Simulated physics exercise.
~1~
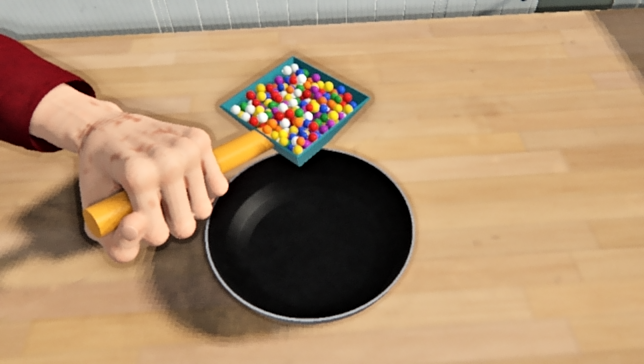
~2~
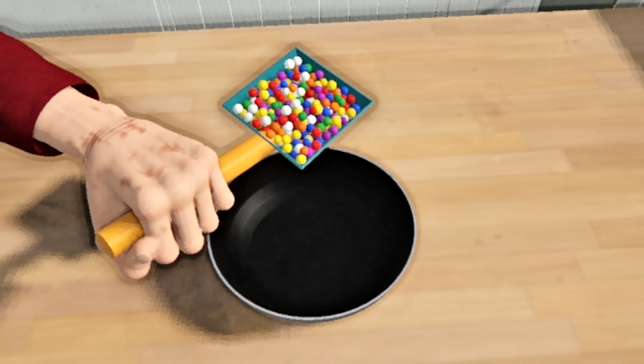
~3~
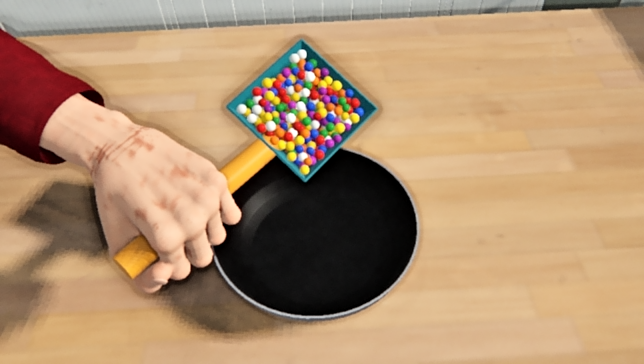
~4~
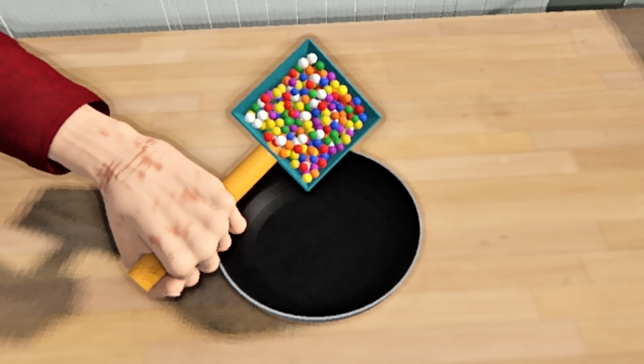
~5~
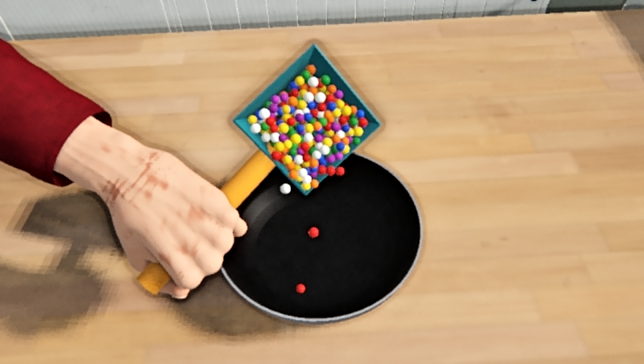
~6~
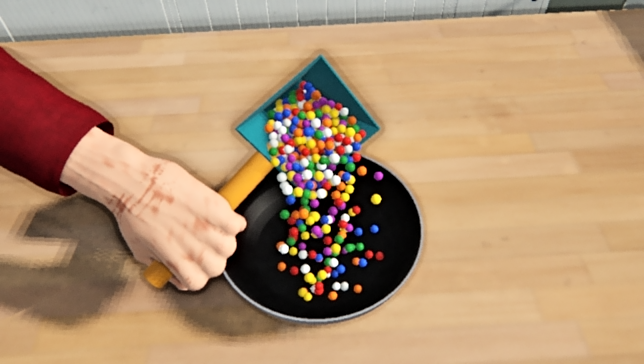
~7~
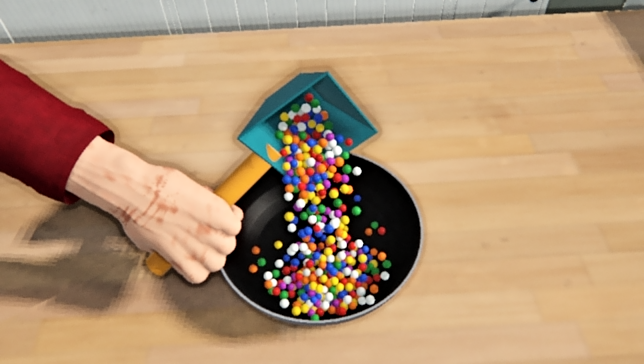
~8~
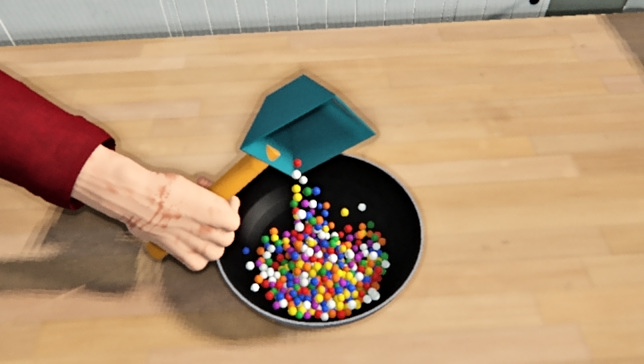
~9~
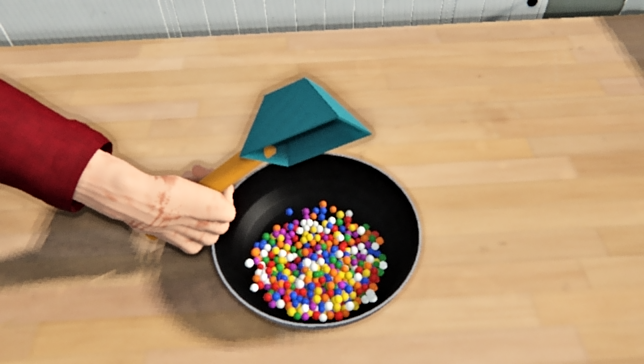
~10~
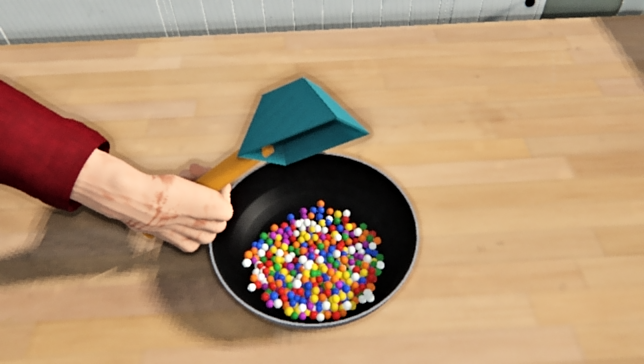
A hand in a dark red sleeve held a teal scoop of colorful beads over a black pan and steadily turned it over. A few beads dropped first, then the rest poured out, leaving a pile in the pan beneath the tipped scoop.
